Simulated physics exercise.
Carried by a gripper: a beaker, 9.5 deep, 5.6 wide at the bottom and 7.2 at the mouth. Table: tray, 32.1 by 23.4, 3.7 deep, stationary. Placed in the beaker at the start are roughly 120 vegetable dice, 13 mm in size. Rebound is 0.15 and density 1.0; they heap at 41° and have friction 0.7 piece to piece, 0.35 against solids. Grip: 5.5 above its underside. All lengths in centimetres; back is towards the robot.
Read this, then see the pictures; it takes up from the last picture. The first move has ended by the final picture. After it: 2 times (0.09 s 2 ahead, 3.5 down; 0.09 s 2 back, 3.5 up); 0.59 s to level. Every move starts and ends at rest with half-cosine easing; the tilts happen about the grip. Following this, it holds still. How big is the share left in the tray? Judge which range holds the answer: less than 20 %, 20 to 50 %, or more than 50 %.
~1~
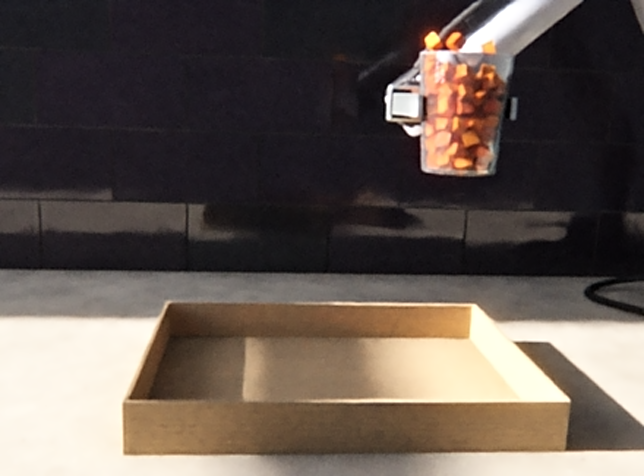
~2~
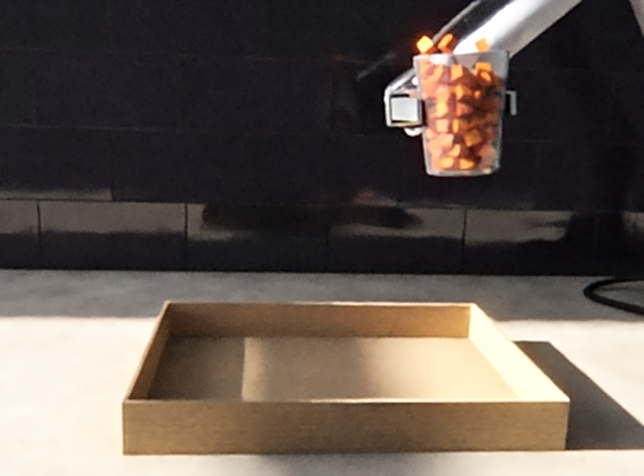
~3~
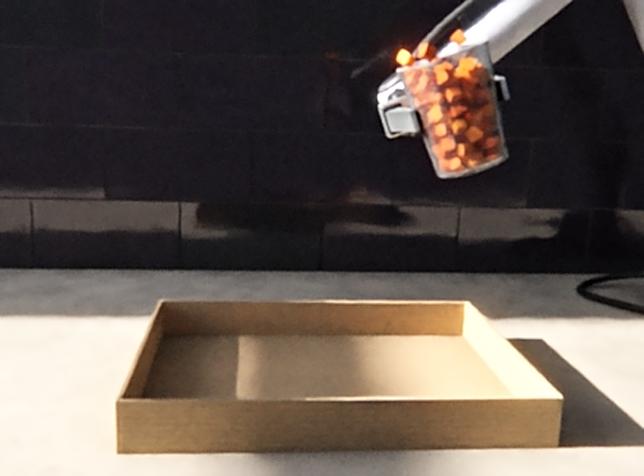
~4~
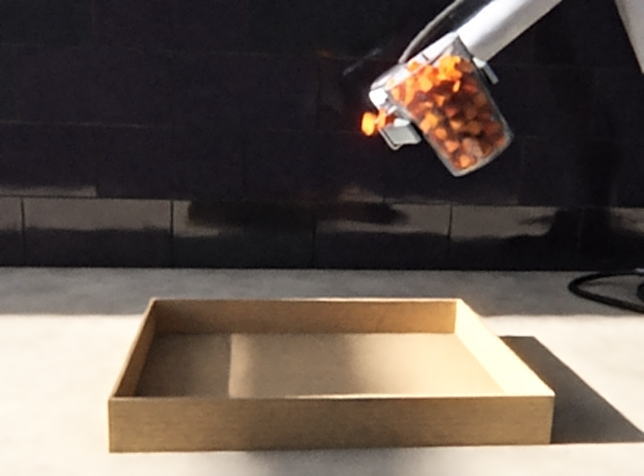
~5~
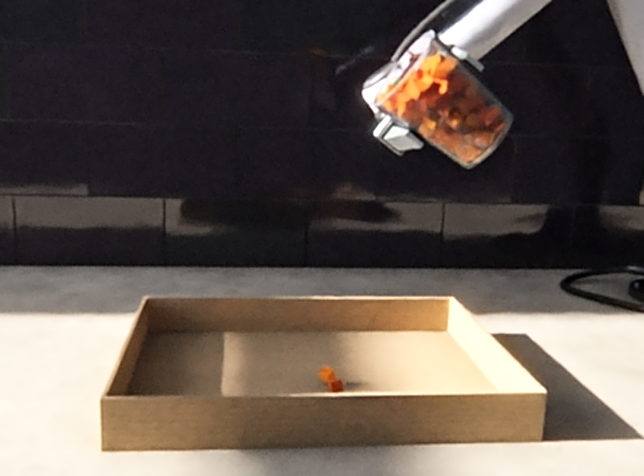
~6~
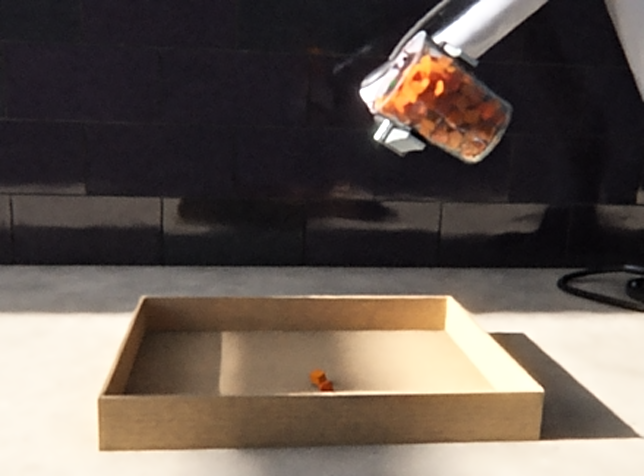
The range is less than 20 %.
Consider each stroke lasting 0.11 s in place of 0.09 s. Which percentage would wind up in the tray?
About 5 per cent, then.
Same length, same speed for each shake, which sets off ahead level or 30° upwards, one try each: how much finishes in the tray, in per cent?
Near 35 and 60 percent respectively.
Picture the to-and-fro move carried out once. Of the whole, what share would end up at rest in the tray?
Probably about 0 in a hundred.
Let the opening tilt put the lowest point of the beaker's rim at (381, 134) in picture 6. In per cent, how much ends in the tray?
The share is about 20 percent.
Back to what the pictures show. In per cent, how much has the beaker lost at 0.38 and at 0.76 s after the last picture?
Around 5 % and around 5 %.
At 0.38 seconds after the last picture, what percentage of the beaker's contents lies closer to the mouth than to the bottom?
Mouth half: Close to 50 per cent.
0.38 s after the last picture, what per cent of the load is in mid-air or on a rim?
Roughly 3 per cent.
Then, 0.38 s after the last picture, tilted 60° forward, highest piece 28 above the table; 110 in the beaker, 2 in the tray, 3 in flight or on a rim.
Then, 0.76 s after the last picture, tilted 14° forward, highest piece 28 above the table; 109 in the beaker, 6 in the tray.
Then, 1.15 s after the last picture, level, highest piece 29 above the table; 109 in the beaker, 6 in the tray.
Then, 2.20 s after the last picture, level, highest piece 29 above the table; 109 in the beaker, 6 in the tray.
Final count, 109 in the beaker, 6 in the tray. That is 5 % in the tray.
